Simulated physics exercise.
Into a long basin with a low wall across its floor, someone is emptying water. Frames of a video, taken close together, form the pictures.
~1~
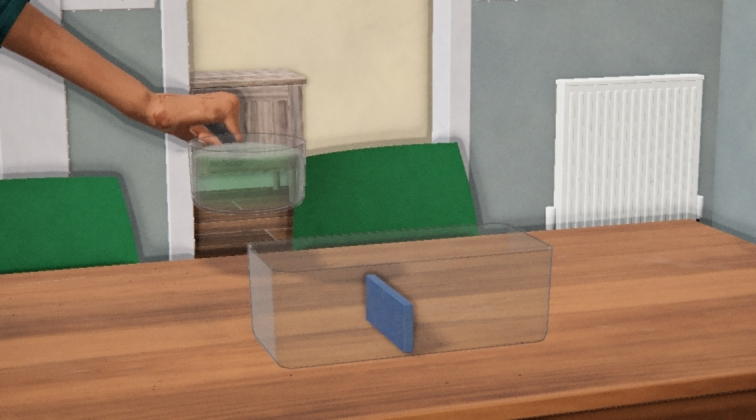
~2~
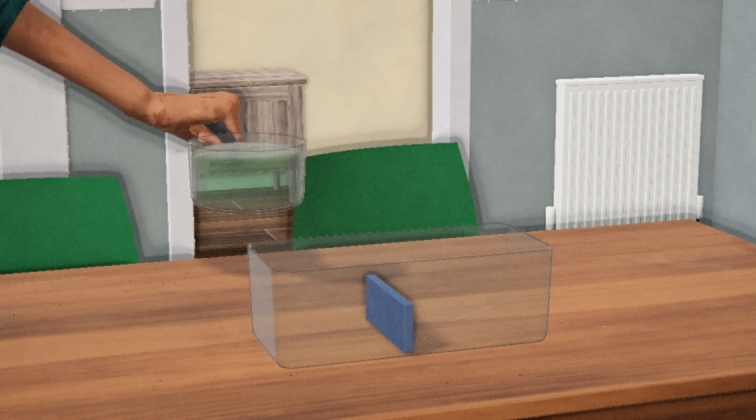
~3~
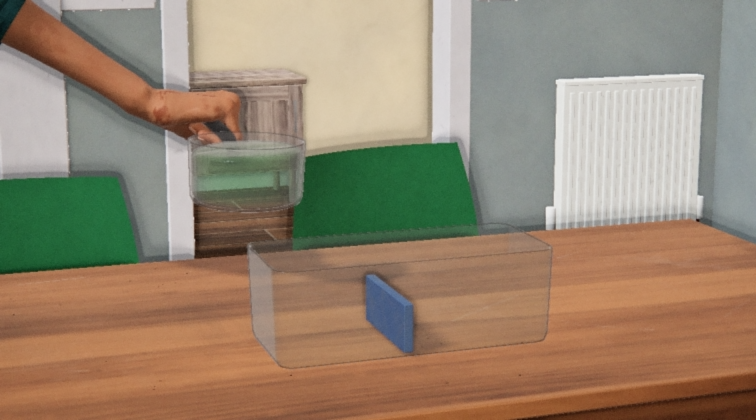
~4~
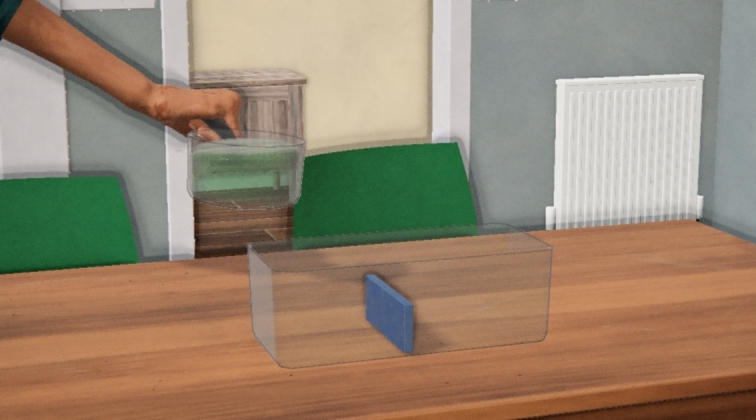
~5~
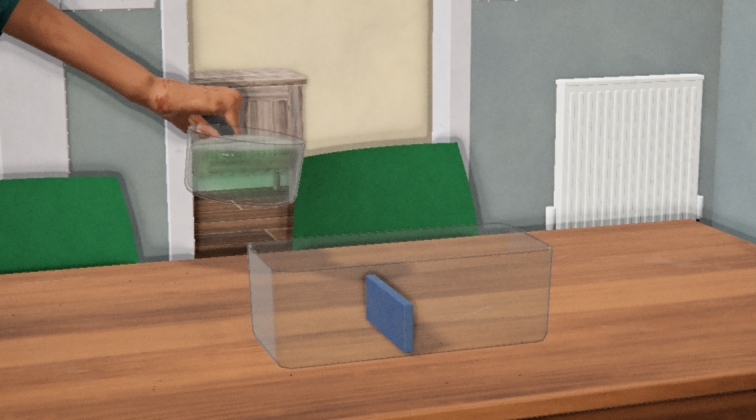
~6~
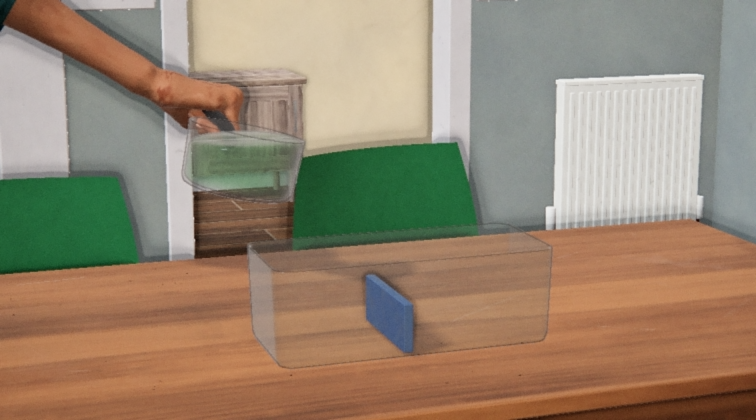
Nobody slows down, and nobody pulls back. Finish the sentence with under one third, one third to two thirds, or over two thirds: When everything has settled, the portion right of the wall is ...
When everything has settled, the portion right of the wall is one third to two thirds.
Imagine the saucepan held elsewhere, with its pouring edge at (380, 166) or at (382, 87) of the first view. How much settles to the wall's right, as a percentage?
Result, first then second: About 100 % and about 95 %.
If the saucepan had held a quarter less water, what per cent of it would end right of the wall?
Estimated share: Close to 35 per cent.
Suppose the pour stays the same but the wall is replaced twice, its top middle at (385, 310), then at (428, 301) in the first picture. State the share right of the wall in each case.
The first position gives around 60 percent, the second around 5 percent.
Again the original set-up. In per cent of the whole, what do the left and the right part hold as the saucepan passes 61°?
The left part holds close to 10 per cent, the right part close to 0.
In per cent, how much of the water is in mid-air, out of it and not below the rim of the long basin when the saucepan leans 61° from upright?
30 %.
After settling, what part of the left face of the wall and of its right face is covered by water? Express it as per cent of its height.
Roughly 30 left of the wall, roughly 20 right of it.
A moment on, the saucepan is tipped part way and 59 per cent is still to pour, 12 is left of the wall and 0 right of it.
Next, the saucepan is tipped on its side and 13 per cent is still to pour, 31 is left of the wall and 40 right of it.
Then the saucepan is tipped right over and 1 per cent is still to pour, 51 is left of the wall and 44 right of it.
Later the saucepan is tipped right over and 0 per cent is still to pour, 54 is left of the wall and 44 right of it.
Finally, 54 per cent lies left of the wall, 44 right of it and 2 outside.
